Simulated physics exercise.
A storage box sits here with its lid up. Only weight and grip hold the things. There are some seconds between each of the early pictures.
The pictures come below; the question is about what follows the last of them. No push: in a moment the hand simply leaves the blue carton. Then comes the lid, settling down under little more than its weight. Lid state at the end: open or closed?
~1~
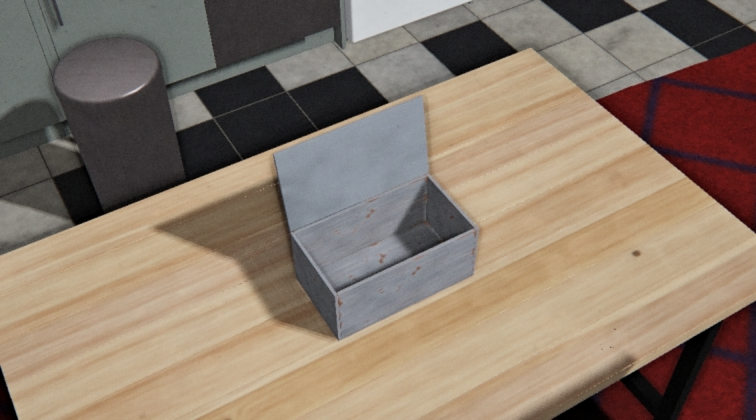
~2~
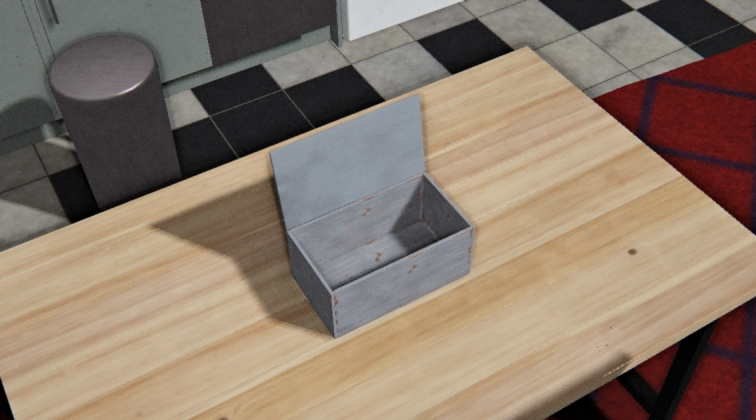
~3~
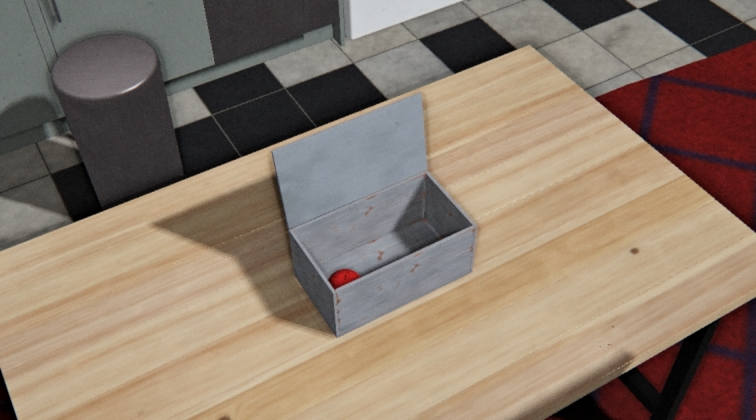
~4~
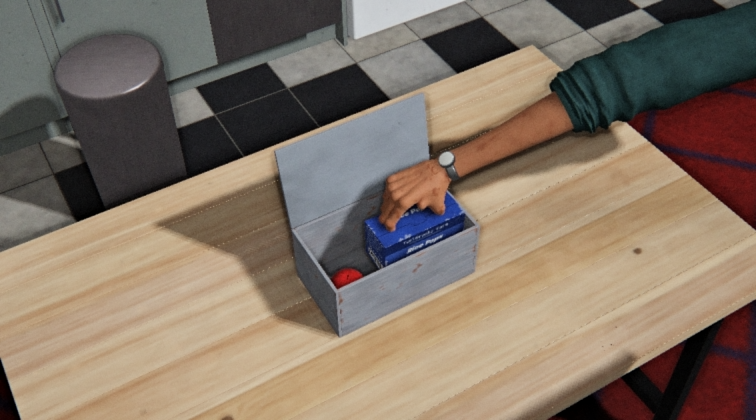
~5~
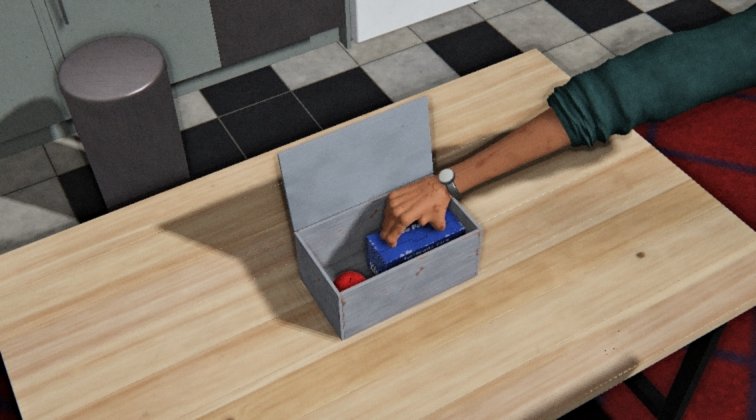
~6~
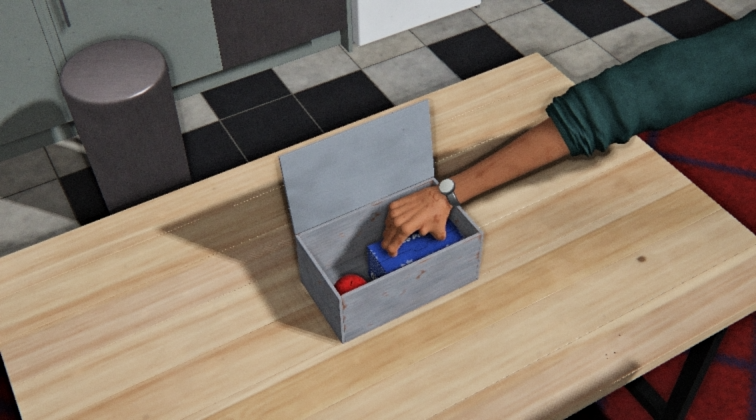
Closed.
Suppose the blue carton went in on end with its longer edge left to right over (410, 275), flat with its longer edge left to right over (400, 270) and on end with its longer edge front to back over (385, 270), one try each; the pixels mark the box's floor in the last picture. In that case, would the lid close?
Attempt one, it is left gaping; attempt two, it settles down; attempt three, it is left gaping.
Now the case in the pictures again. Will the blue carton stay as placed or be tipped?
Well, it stays just as set.
Then, 1.20 s after the last picture, lid starting down.
Then, 1.80 s after the last picture, lid 47° above the rim.
Then, 2.30 s after the last picture, lid 10° above the rim.
At rest, lid shut; both in place. Seen from the same camera at the end, blue carton near (416, 257).
